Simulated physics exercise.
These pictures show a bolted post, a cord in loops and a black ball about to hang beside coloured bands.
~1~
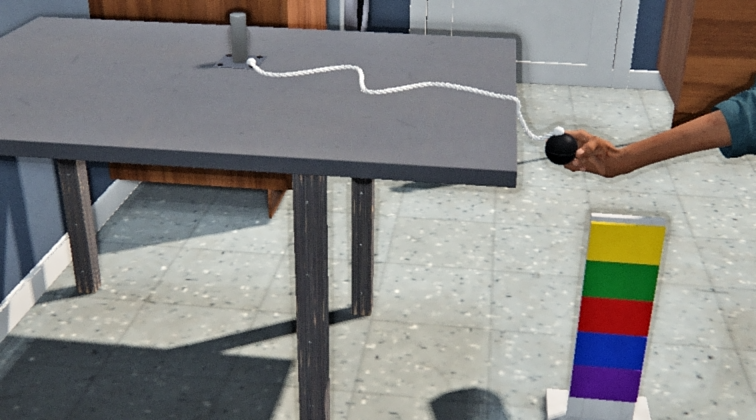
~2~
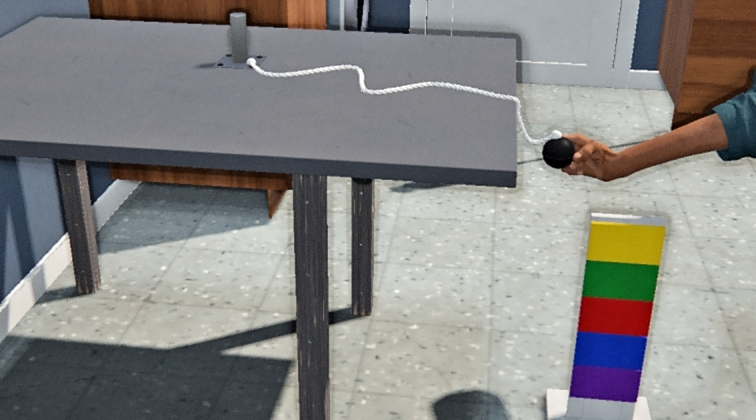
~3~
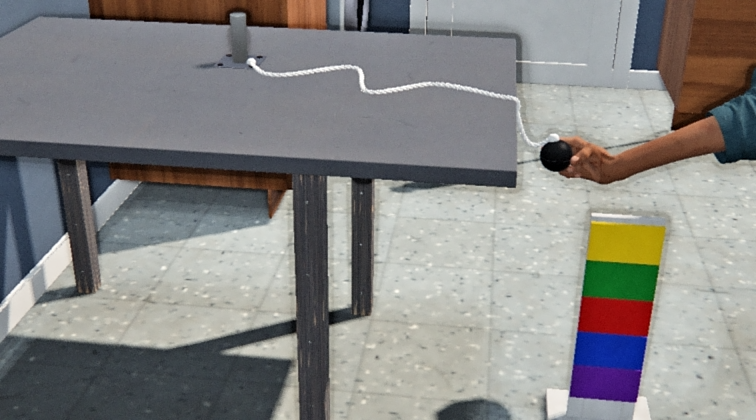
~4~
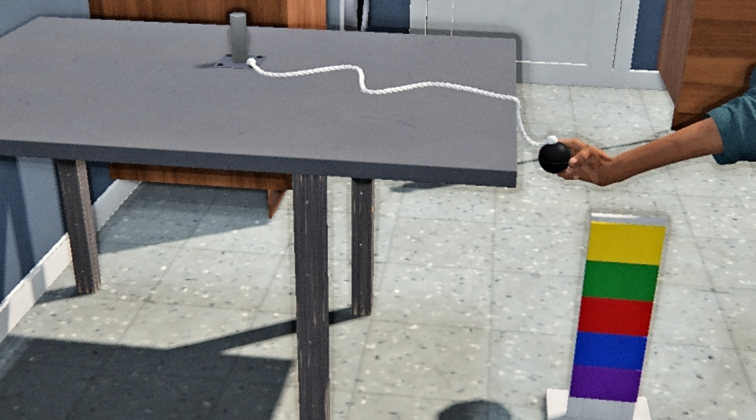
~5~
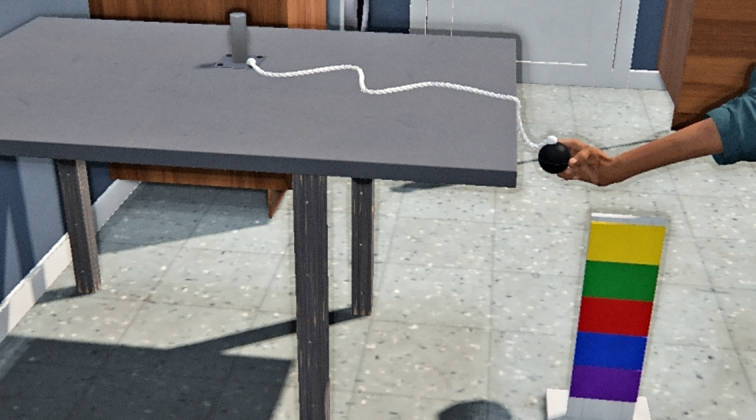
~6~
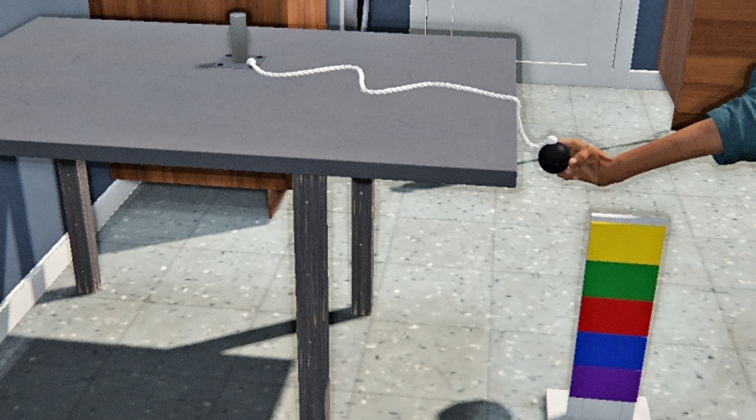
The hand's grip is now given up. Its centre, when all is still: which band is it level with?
It is level with the green band.
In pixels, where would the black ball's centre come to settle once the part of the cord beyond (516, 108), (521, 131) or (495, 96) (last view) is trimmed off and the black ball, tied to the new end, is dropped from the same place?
(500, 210), (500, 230), (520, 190).
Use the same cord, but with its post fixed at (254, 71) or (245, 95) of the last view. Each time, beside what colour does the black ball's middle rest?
In turn, red and then red.
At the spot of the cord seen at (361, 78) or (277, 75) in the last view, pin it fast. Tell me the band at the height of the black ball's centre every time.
Yellow, then green.
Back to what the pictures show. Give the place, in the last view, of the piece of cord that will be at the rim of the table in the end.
Look close to (426, 85) - that's the one.
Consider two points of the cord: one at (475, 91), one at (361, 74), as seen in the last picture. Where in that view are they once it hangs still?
Near (515, 152) and (399, 81).
Early on, ball near (507, 251); level with green.
Midway, ball near (515, 270); level with green.
Finally, ball near (510, 270); level with green. The green one.
